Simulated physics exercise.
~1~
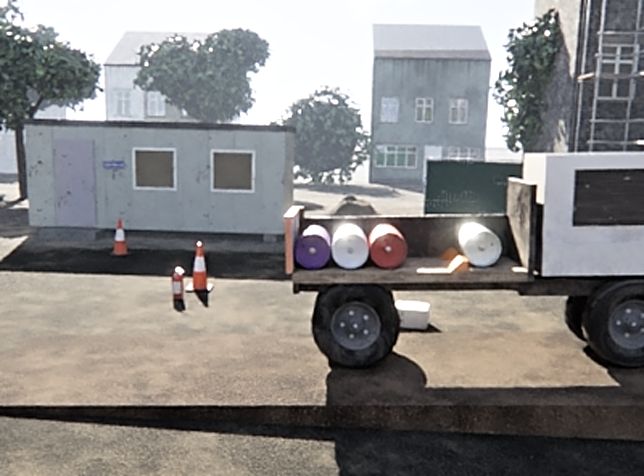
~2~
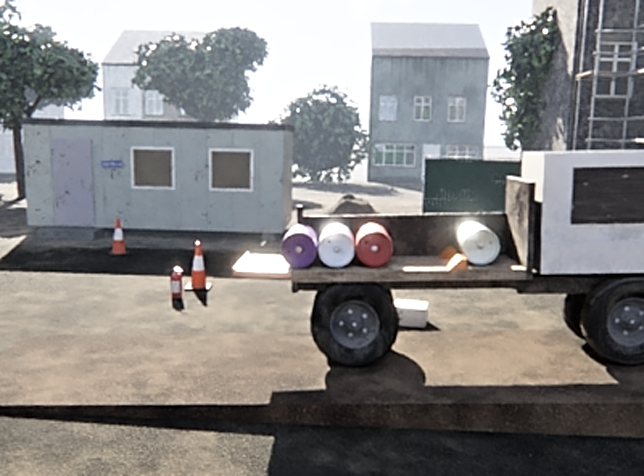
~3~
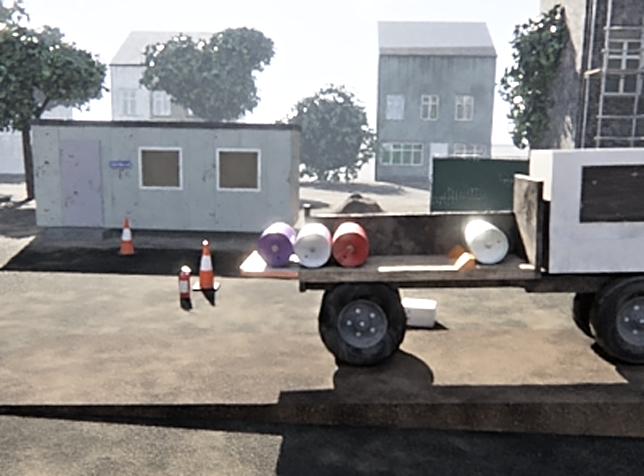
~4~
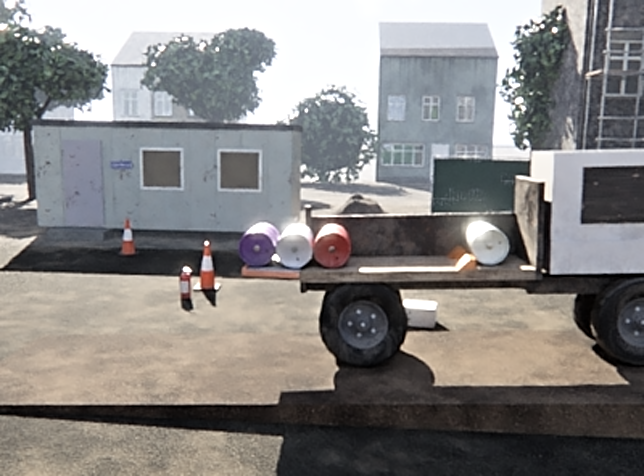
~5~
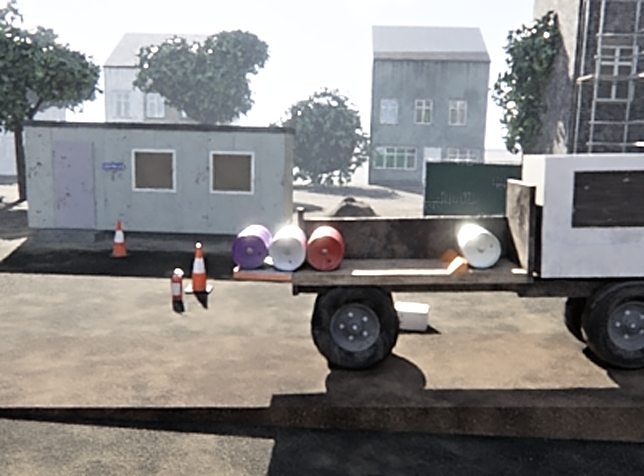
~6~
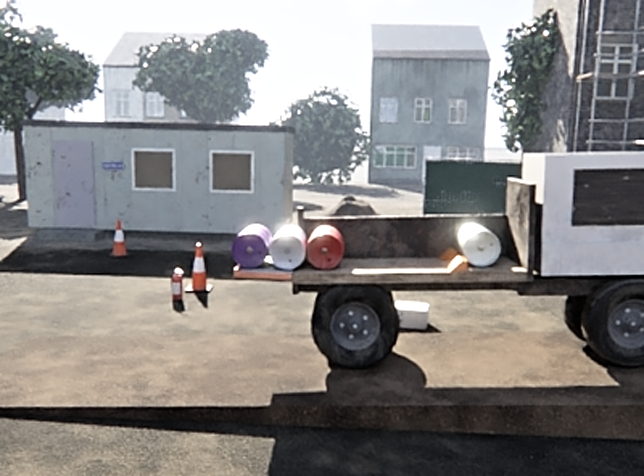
The footage shows a parked truck whose tailgate drops open, letting a purple, a white and a red barrel roll slowly left together while another white one stays behind an orange chock. The three come to rest at the rear, purple on the lowered gate, with none falling off.
